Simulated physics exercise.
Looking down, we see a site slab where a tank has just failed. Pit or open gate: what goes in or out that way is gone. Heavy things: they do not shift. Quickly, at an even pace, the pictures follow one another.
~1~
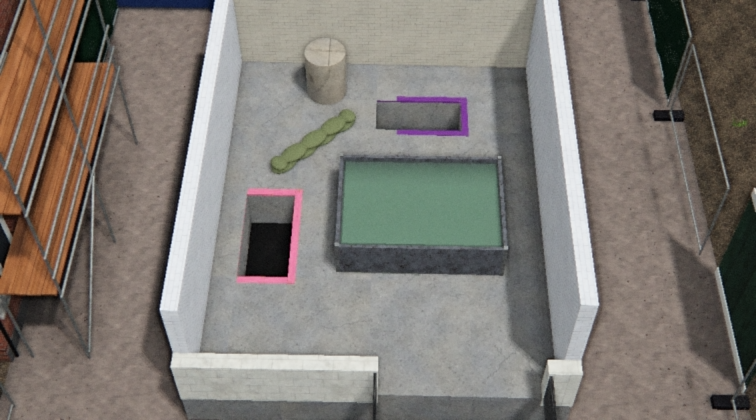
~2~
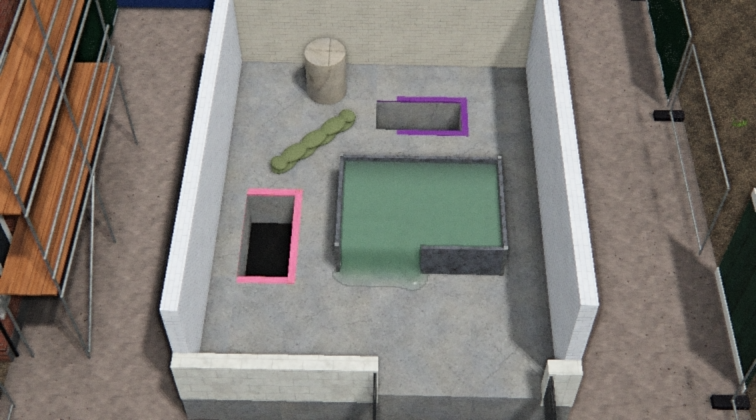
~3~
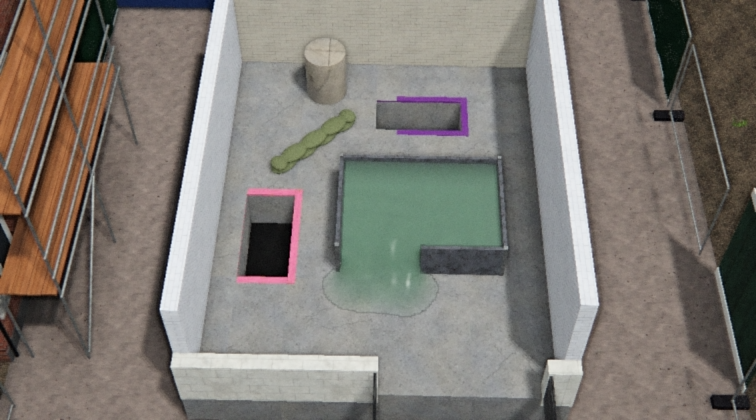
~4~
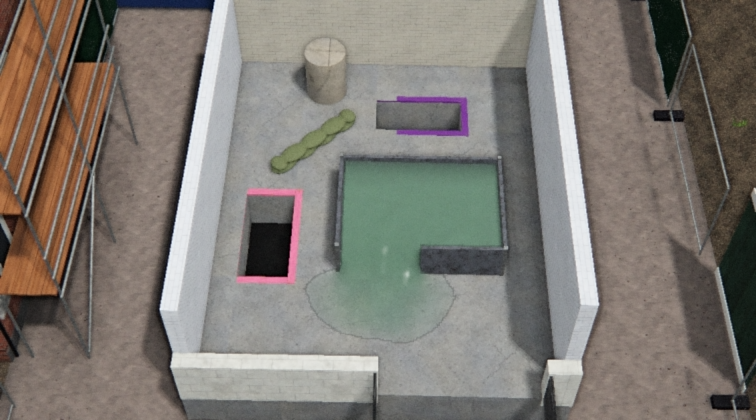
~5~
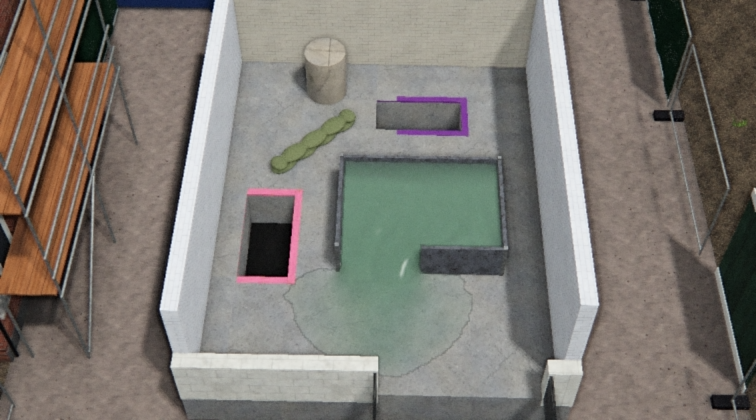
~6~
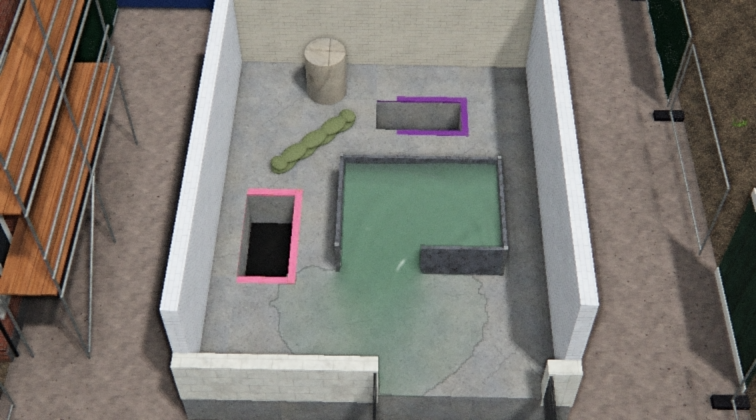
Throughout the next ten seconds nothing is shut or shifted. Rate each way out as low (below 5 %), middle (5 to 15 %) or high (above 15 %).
Ratings - gate: High; pink pit: High; purple pit: Low.
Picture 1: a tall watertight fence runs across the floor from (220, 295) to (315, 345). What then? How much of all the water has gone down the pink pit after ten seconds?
Share for pink - 15 in a hundred.
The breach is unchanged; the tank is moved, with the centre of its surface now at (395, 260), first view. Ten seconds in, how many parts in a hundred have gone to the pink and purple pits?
Within ten seconds, pink collects 30 percent of the total and purple collects 2 percent.
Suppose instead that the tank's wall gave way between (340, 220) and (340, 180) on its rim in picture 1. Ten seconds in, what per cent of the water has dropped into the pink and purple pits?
Per cent: Pink 65, purple 2.
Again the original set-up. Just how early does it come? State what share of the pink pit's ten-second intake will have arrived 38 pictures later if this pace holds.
It would be roughly 60 percent of the ten-second total.
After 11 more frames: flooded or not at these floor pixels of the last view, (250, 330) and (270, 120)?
Soaked, untouched.
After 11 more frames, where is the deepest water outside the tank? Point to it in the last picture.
I'd put it around (197, 376).
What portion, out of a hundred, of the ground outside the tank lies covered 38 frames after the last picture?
About 45 per cent.
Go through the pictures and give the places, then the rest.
The water tank at (421, 204) is whole and still, in the first picture.
Water pours out at (380, 263) and has run to (423, 281), in the second picture.
The front is at (419, 308), out from the gap at (380, 264), in the third picture.
The front is at (408, 337), out from the gap at (380, 264), in the fourth picture.
Water pours out at (380, 264) and has run to a hidden place, in the fifth picture.
The front is at a hidden place, out from the gap at (380, 264), in the sixth picture.
A moment on, water covers 25 % of the floor; the gate 4 %, the pink pit 0 %, the purple pit 0 %.
Next, water covers 25 % of the floor; the gate 11 %, the pink pit 0 %, the purple pit 0 %.
Then, water covers 35 % of the floor; the gate 20 %, the pink pit 3 %, the purple pit 0 %.
Later, water covers 45 % of the floor; the gate 31 %, the pink pit 14 %, the purple pit 0 %.
In the end, water covers 55 % of the floor; the gate 40 %, the pink pit 23 %, the purple pit 0 %.
